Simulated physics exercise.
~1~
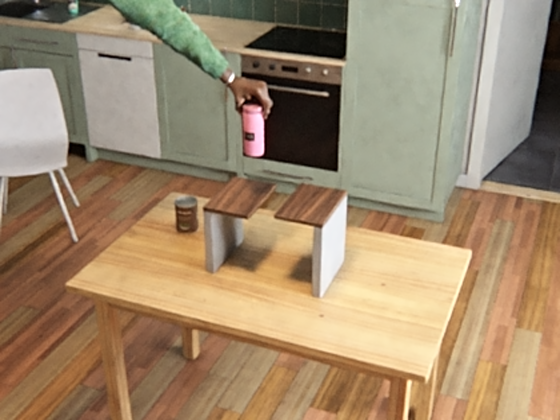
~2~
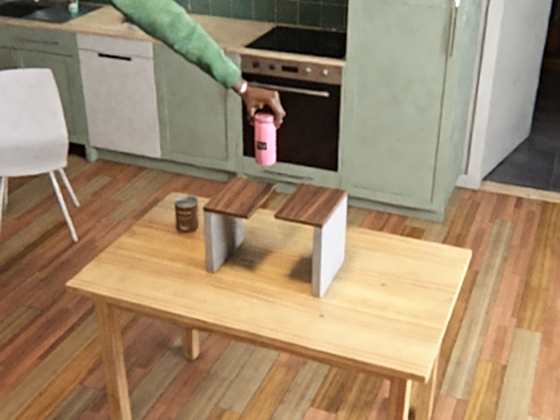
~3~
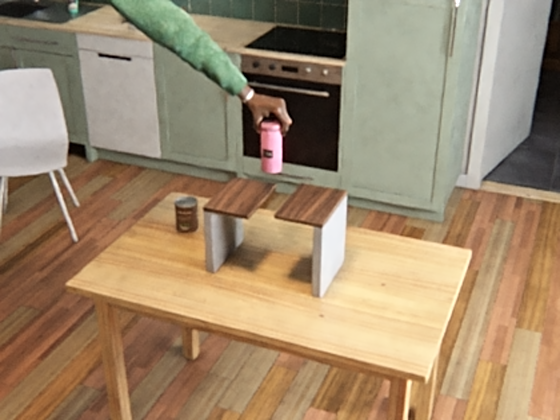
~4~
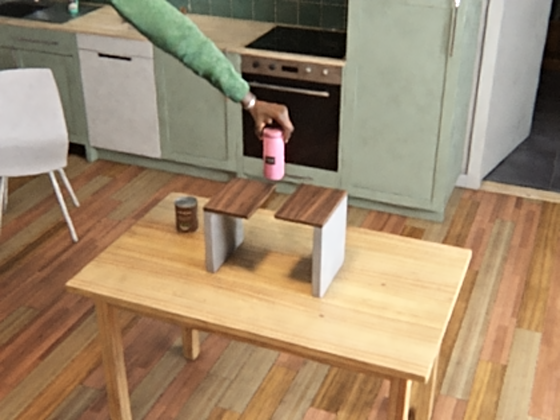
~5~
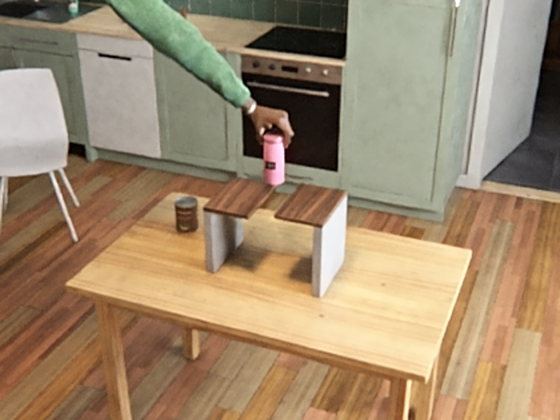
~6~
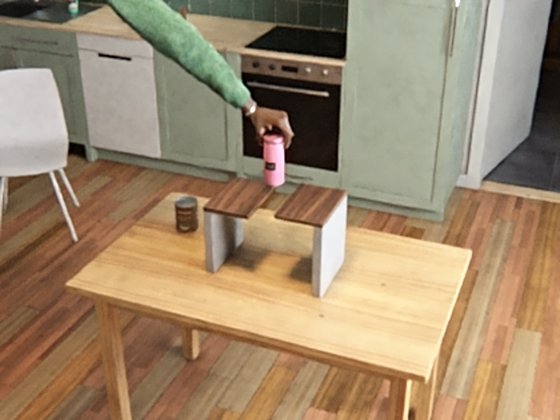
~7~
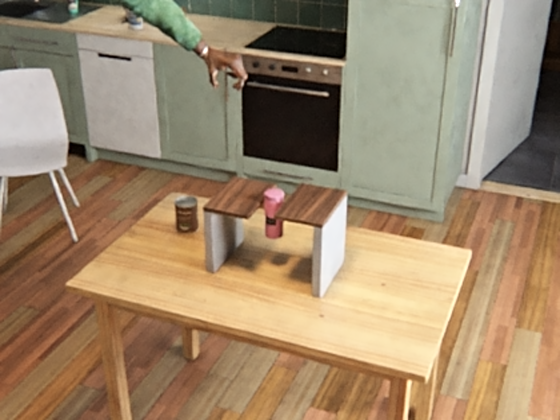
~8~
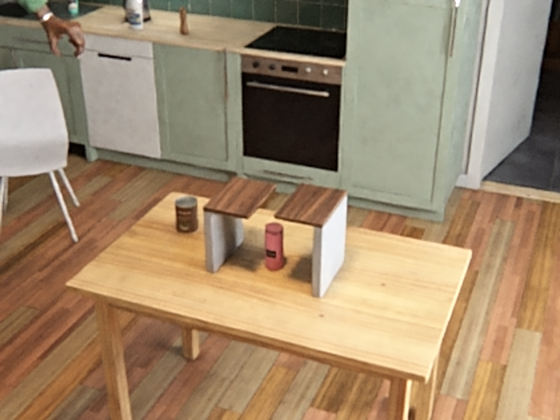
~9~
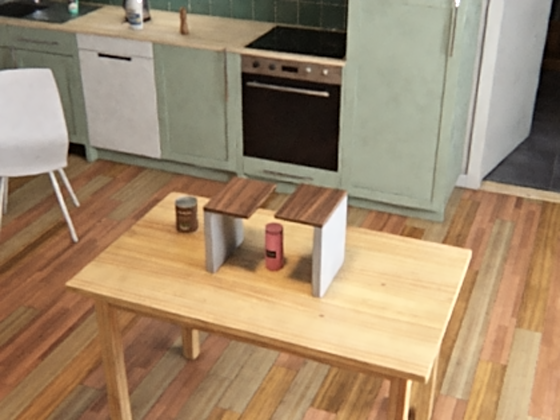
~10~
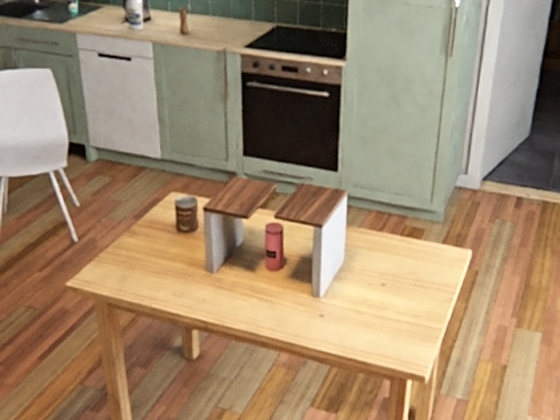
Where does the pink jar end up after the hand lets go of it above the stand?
It drops through the gap in the top of the stand and ends up standing upright on the table beneath it.
